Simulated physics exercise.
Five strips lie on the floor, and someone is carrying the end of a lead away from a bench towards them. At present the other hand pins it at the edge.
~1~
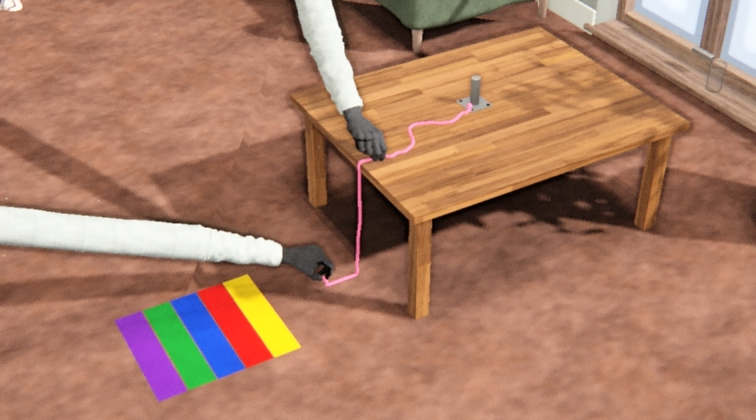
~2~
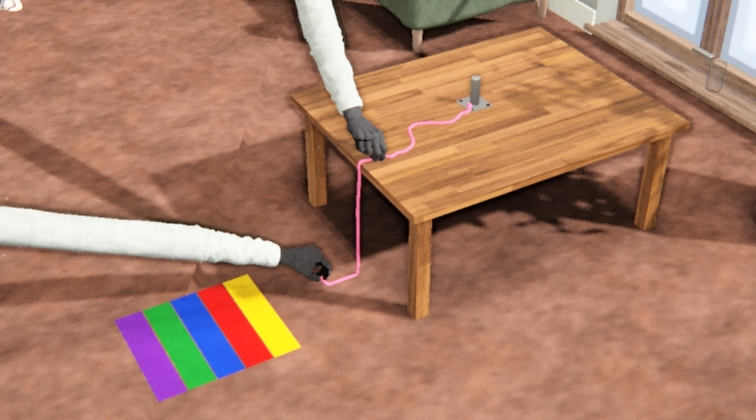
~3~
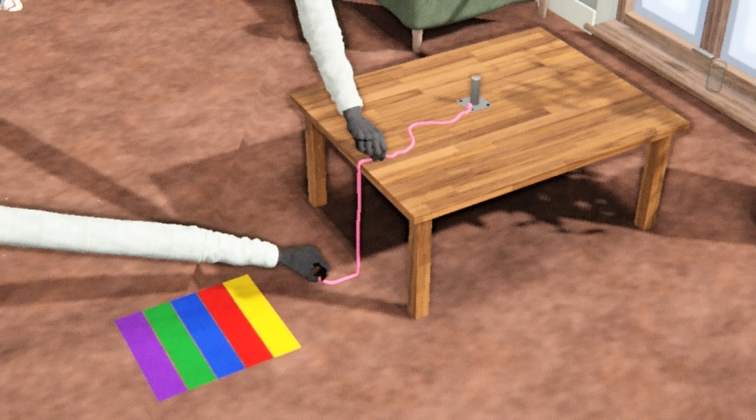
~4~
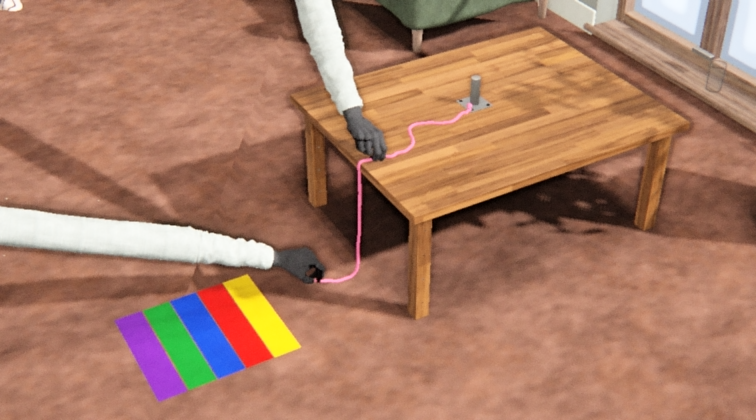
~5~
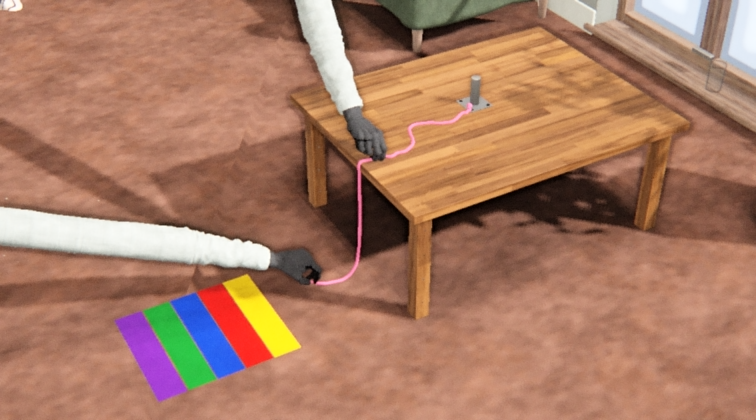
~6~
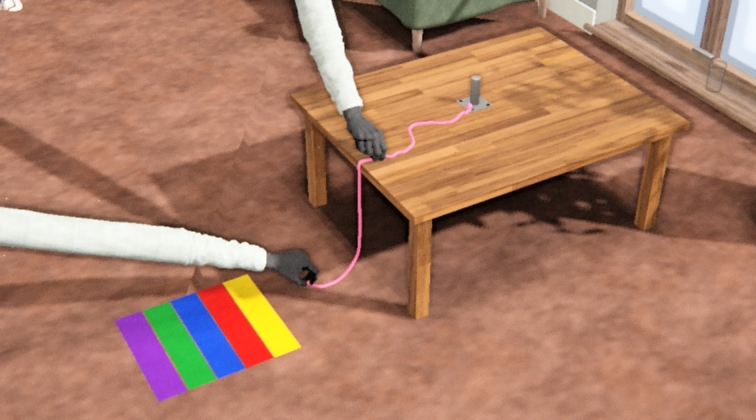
A gloved hand near the floor drew the end of a pink cord slightly left, smoothing its lower bend into a curve, while another hand stayed still, pinning it at the wooden table's edge.
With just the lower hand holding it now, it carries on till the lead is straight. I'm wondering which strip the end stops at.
It stops at the blue strip.
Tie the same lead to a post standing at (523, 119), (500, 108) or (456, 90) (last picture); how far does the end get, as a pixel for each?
In order, it comes out close to (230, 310), (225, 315) and (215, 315).
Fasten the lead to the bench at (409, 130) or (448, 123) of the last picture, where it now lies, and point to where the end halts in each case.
Try by try: (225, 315), (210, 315).
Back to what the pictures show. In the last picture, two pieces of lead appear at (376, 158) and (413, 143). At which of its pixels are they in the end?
I'd put the first at about (347, 173) and the other at about (385, 147).
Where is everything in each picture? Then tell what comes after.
In the first picture, end (324, 277); yellow (278, 338); red (251, 348); blue (223, 359); green (194, 369); purple (165, 381).
In the second picture, end (322, 278); lead through (461, 115) (413, 125) (400, 153) (359, 177) (358, 222) (358, 268).
In the third picture, end (320, 279).
In the fourth picture, end (315, 280); lead through (461, 115) (413, 125) (400, 153) (359, 177) (360, 222) (357, 268).
In the fifth picture, end (312, 282).
In the sixth picture, end (308, 283); lead through (461, 115) (413, 125) (400, 153) (359, 177) (360, 222) (349, 269).
A little later, end near (256, 302); over yellow.
Next, end near (223, 313); over red.
When it is tight, end near (204, 320); over blue. It gets as far as the blue strip.
